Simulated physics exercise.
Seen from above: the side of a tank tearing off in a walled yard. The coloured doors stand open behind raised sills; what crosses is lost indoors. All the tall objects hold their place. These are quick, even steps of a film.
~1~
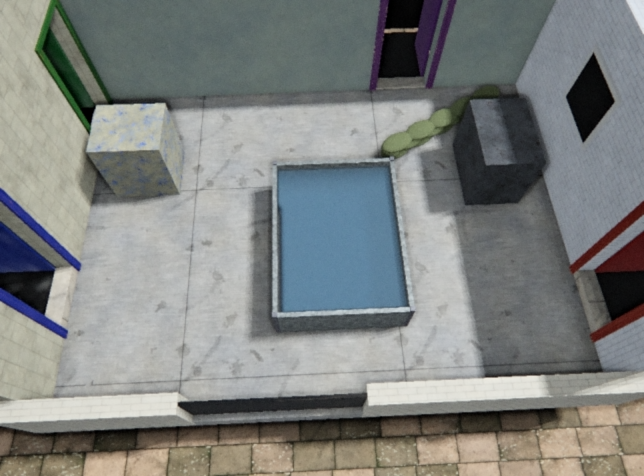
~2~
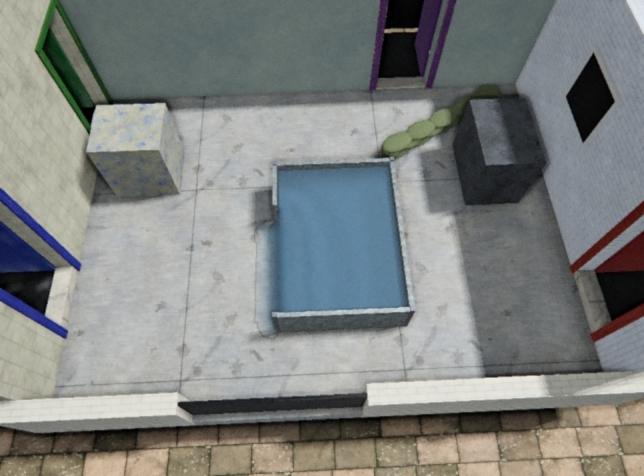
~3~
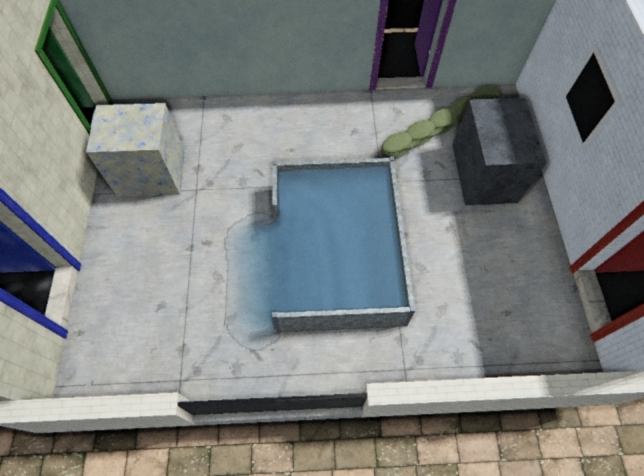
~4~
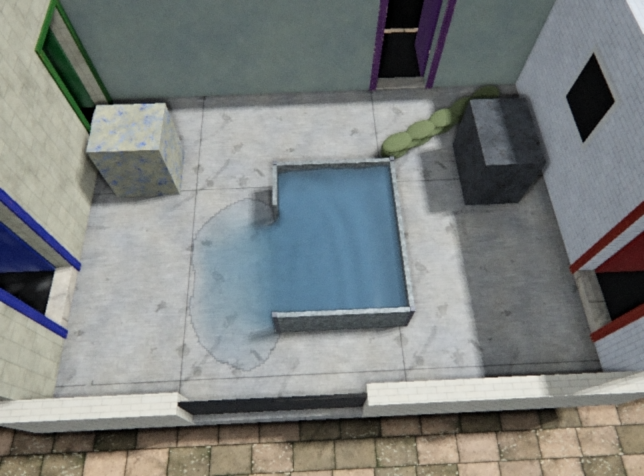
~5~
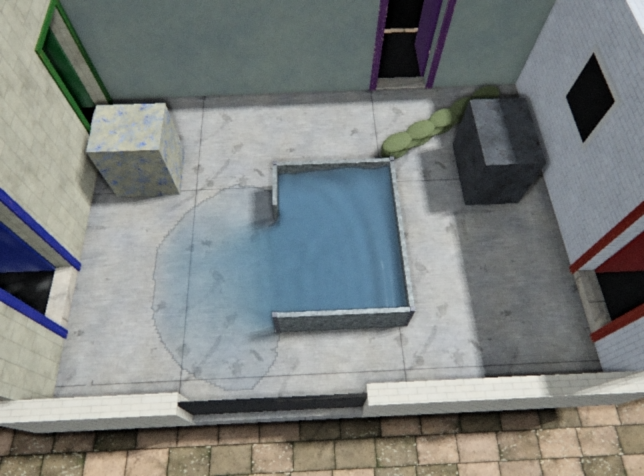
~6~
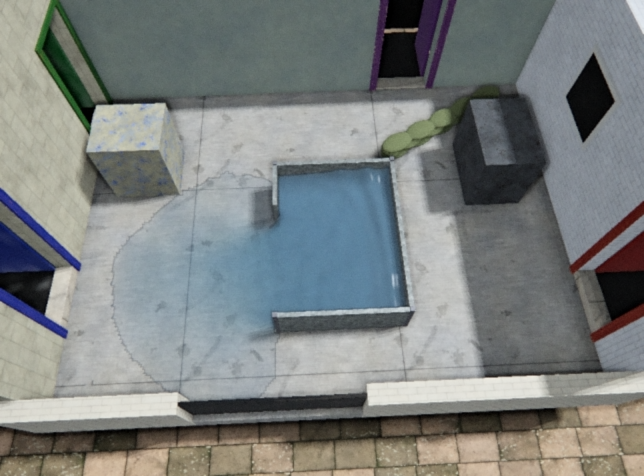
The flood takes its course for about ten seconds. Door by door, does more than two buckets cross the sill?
One by one: The green door takes more than that; the purple door stays under that; the blue door takes more than that; the red door stays under that.
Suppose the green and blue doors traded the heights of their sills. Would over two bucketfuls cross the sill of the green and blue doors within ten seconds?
In short: Green stays under, blue lets more in.
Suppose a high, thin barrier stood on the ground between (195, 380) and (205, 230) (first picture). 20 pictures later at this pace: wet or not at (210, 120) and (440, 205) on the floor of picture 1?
One after the other: Covered, dry.
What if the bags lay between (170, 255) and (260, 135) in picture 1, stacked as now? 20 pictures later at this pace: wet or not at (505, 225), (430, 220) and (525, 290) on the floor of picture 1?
In turn: Dry, free of water, dry.
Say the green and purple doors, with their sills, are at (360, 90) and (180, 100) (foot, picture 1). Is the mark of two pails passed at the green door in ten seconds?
One by one: The green door stays under.
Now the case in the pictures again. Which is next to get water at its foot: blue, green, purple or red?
I say the one in blue.
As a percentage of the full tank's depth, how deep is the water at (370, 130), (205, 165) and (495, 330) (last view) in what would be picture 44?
In turn 6, 8 and 2 in a hundred.
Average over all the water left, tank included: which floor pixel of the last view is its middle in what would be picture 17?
At about (224, 280).
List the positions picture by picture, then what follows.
The water tank at (338, 233) is whole and still, in the first picture.
Water pours out at (279, 269) and has run to (270, 225), in the second picture.
Water pours out at (280, 270) and has run to (248, 341), in the third picture.
Water pours out at (280, 270) and has run to (220, 217), in the fourth picture.
The front is at (167, 243), out from the gap at (280, 271), in the fifth picture.
The front is at (121, 260), out from the gap at (280, 270), in the sixth picture.
A moment on, water covers 30 % of the floor; the green door not reached, the purple door not reached, the blue door under two buckets in, the red door not reached.
Next, water covers 30 % of the floor; the green door wet at the sill, nothing in, the purple door not reached, the blue door over two buckets in, the red door not reached.
Then, water covers 35 % of the floor; the green door under two buckets in, the purple door not reached, the blue door far over two buckets in, the red door not reached.
Later, water covers 65 % of the floor; the green door over two buckets in, the purple door not reached, the blue door far over two buckets in, the red door not reached.
In the end, water covers 85 % of the floor; the green door over two buckets in, the purple door under two buckets in, the blue door far over two buckets in, the red door wet at the sill, nothing in.
